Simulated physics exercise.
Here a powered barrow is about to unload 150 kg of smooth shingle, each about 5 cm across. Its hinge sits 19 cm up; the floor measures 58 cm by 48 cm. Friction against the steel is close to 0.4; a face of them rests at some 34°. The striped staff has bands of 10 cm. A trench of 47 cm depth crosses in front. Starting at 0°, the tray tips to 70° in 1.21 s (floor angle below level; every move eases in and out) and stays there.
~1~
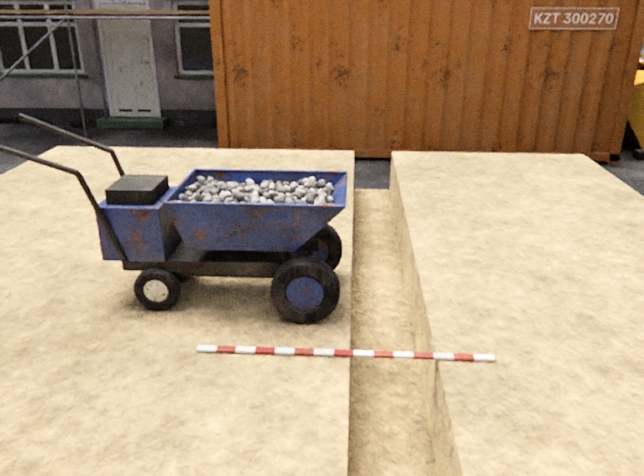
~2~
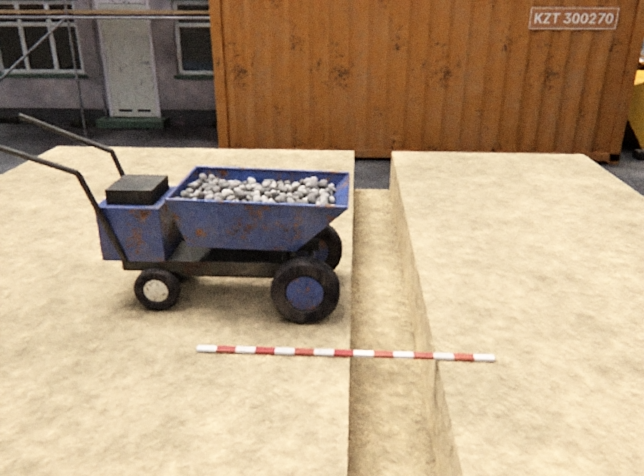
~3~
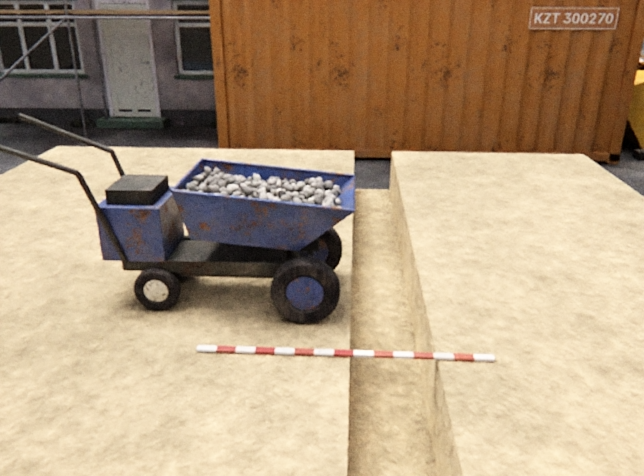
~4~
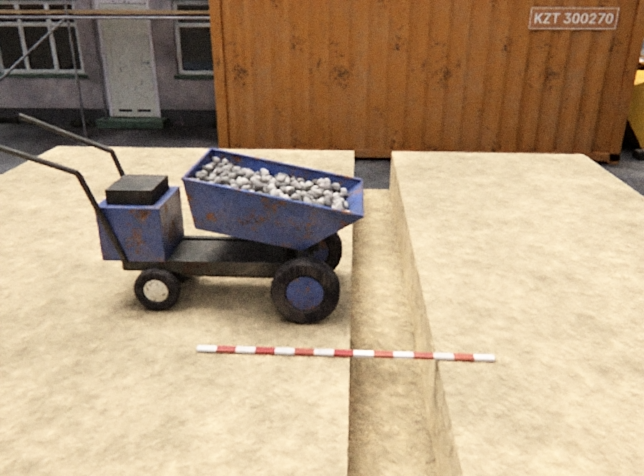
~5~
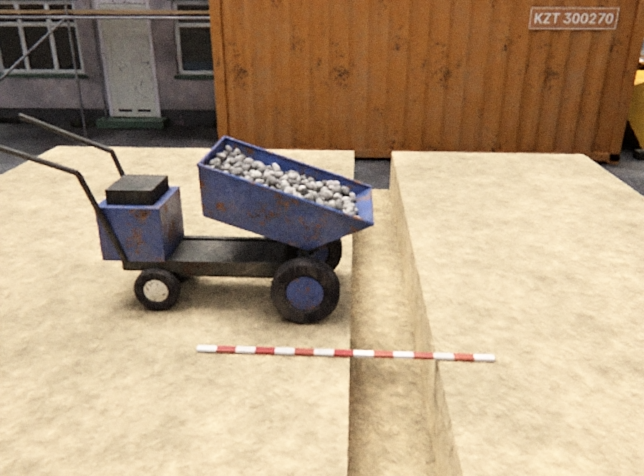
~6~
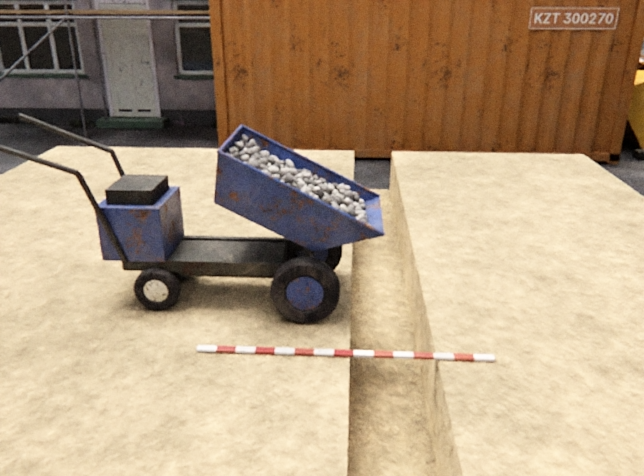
A rusty blue powered barrow full of smooth grey stones stood beside a narrow trench, and its tray slowly tilted up at the back, lowering its front lip toward the right while the wheels stayed still.
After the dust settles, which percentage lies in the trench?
Some 35 per cent of it.
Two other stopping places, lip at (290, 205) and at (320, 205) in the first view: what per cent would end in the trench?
Near 100 per cent from the first place, 70 from the second.
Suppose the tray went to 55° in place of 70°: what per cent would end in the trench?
It would be near 45 per cent.
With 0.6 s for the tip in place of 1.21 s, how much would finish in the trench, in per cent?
It would be near 25 per cent.
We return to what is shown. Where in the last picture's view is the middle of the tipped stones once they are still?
Their middle is at about (454, 298).
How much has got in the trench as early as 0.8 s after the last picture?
Some 15 per cent.
Then, 0.4 s after the last picture the floor is at 59°, 99 % in the tray, 1 % in the trench; the foremost stones are at (412, 266).
Then, 0.8 s after the last picture the floor is at 70°, 42 % in the tray, 14 % in the trench, 44 % past the trench; the foremost stones are at (505, 295).
Then, 1.1 s after the last picture the floor is at 70°, 9 % in the tray, 25 % in the trench, 66 % past the trench; the foremost stones are at (612, 309).
Then, 3.1 s after the last picture the floor is at 70°, 0 % in the tray, 35 % in the trench, 65 % past the trench; the foremost stones are past the picture's edge.
